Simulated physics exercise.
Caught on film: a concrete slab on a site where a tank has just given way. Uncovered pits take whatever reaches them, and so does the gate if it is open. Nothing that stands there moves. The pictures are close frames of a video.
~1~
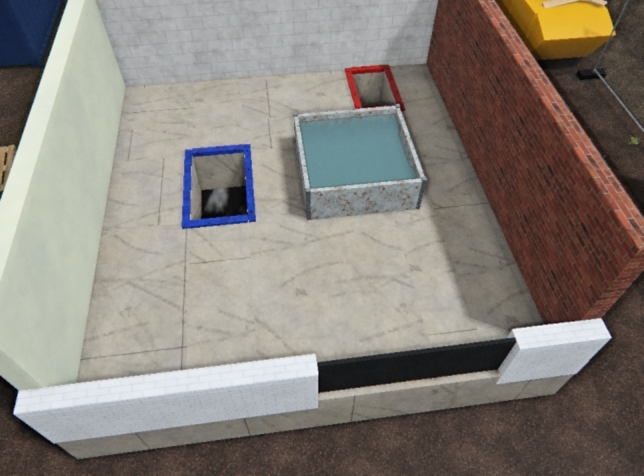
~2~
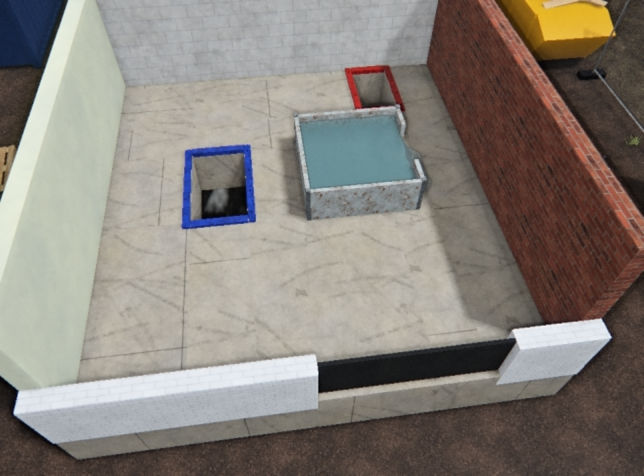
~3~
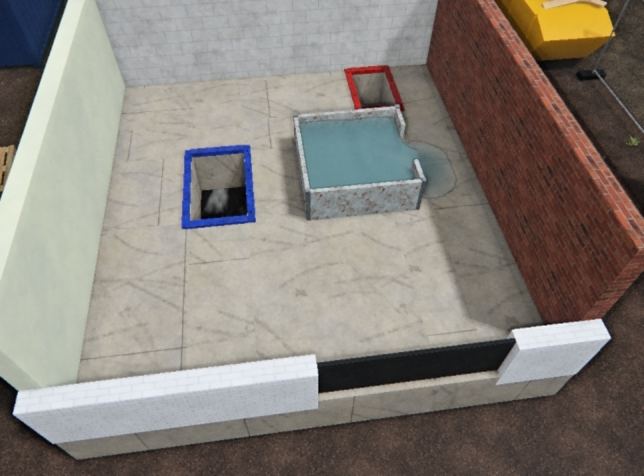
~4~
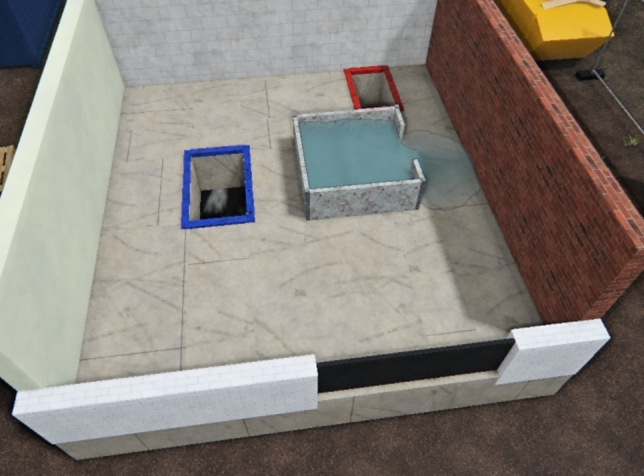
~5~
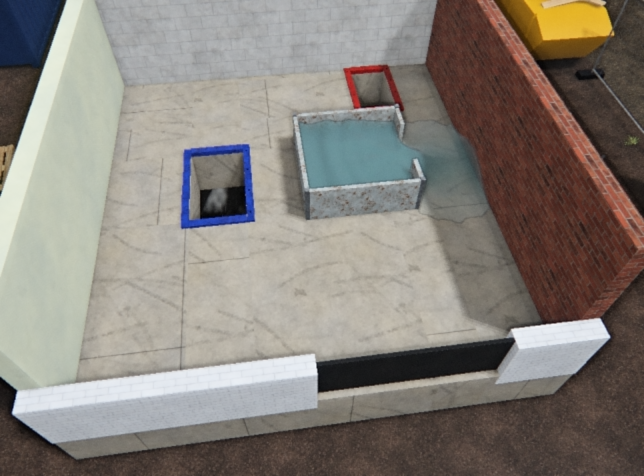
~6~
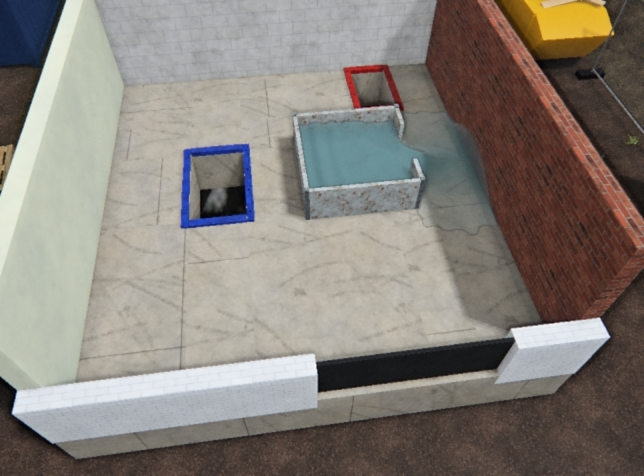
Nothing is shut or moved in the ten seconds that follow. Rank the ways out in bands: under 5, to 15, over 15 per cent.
The gate takes under 5 %; the red pit takes over 15 %; the blue pit takes under 5 %.
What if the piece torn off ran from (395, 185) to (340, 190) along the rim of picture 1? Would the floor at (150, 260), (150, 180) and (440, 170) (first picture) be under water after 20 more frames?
One after the other: No water, no water, dry.
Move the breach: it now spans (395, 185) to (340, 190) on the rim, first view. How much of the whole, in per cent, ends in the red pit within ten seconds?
Parts in a hundred: Red 4.
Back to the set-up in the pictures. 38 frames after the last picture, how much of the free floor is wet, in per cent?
Close to 55 %.
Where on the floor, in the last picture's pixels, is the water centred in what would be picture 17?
Close to (400, 173).
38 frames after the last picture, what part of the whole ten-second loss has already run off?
Near 75 in a hundred.
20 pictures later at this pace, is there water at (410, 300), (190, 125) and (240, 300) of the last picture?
As listed: Covered, dry, not flooded.
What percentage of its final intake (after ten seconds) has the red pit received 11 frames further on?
Roughly 5 per cent.
A moment on, water covers 15 % of the floor; the gate 0 %, the red pit 0 %, the blue pit 0 %.
Next, water covers 25 % of the floor; the gate 0 %, the red pit 1 %, the blue pit 0 %.
Then, water covers 35 % of the floor; the gate 0 %, the red pit 7 %, the blue pit 0 %.
Later, water covers 55 % of the floor; the gate 0 %, the red pit 16 %, the blue pit 0 %.
In the end, water covers 85 % of the floor; the gate 0 %, the red pit 22 %, the blue pit 0 %.
